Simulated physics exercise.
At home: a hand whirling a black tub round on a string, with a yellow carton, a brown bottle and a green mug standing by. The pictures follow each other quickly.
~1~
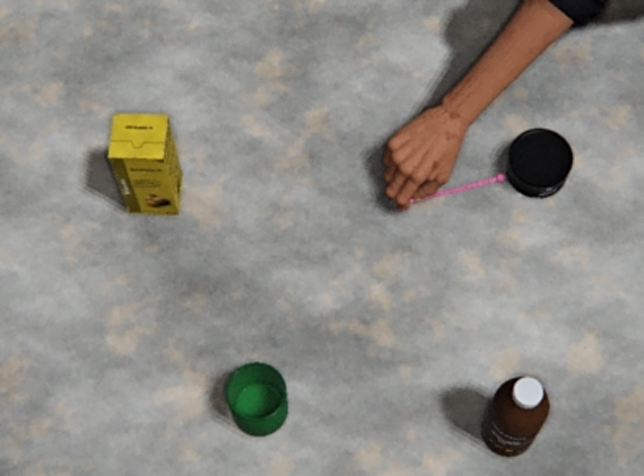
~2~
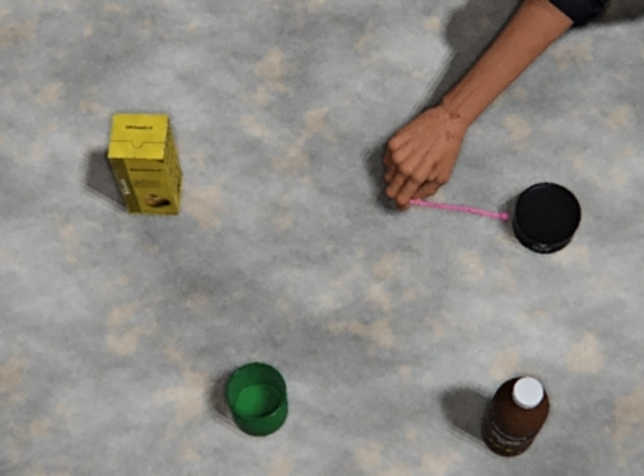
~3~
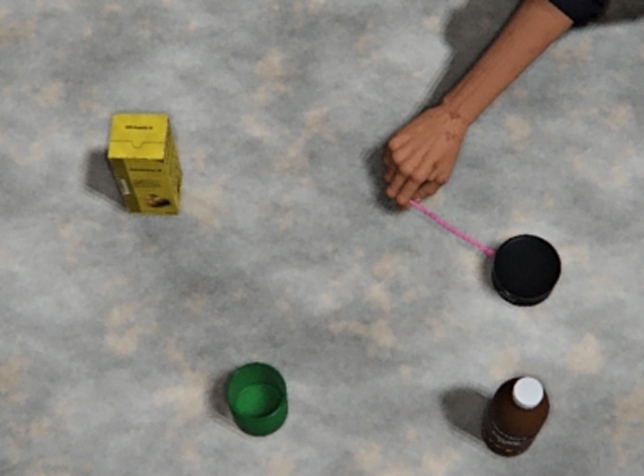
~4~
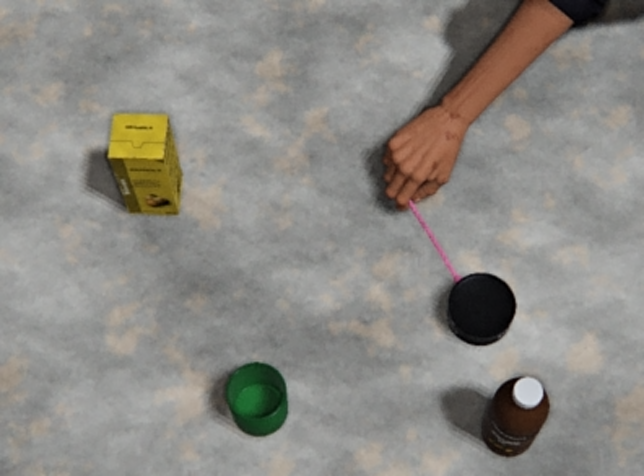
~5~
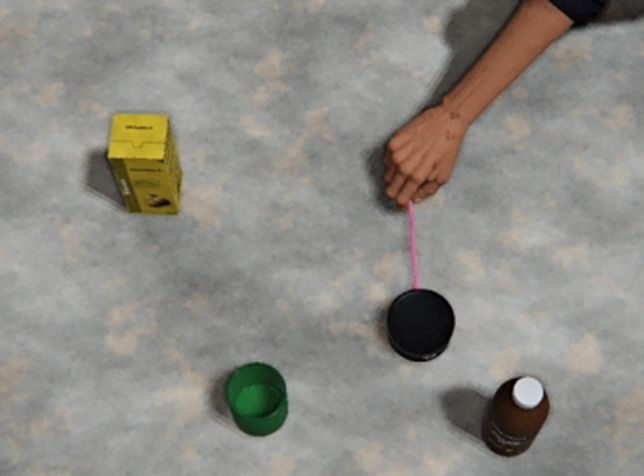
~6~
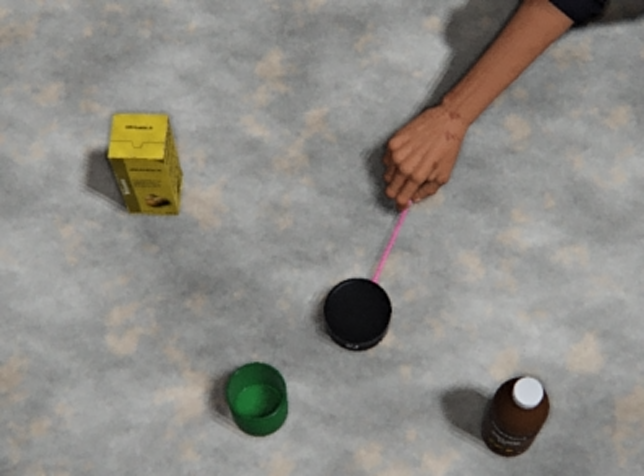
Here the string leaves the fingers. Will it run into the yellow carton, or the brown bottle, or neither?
The yellow carton is struck. The brown bottle remains clear.
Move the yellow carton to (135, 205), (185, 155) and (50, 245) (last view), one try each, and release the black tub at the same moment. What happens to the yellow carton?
First place: Is bumped; second place: Is struck; third place: Stays untouched.
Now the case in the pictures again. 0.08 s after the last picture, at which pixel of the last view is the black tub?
By then it is at (256, 256).
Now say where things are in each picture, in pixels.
The first frame shows black tub (541, 156); yellow carton (138, 136); brown bottle (529, 391); green mug (256, 391).
The second frame shows black tub (549, 212).
The third frame shows black tub (528, 265).
The fourth frame shows black tub (483, 304).
The fifth frame shows black tub (422, 320).
The sixth frame shows black tub (358, 309); yellow carton (138, 136); brown bottle (529, 391); green mug (256, 391); going round clockwise.
Then, 0.08 s on from there, tub near (256, 256).
Then, 0.20 s on from there, tub near (176, 210); yellow carton pushed aside.
In the end, tub near (172, 210); yellow carton knocked over. The yellow carton gets hit and the brown bottle escapes it.
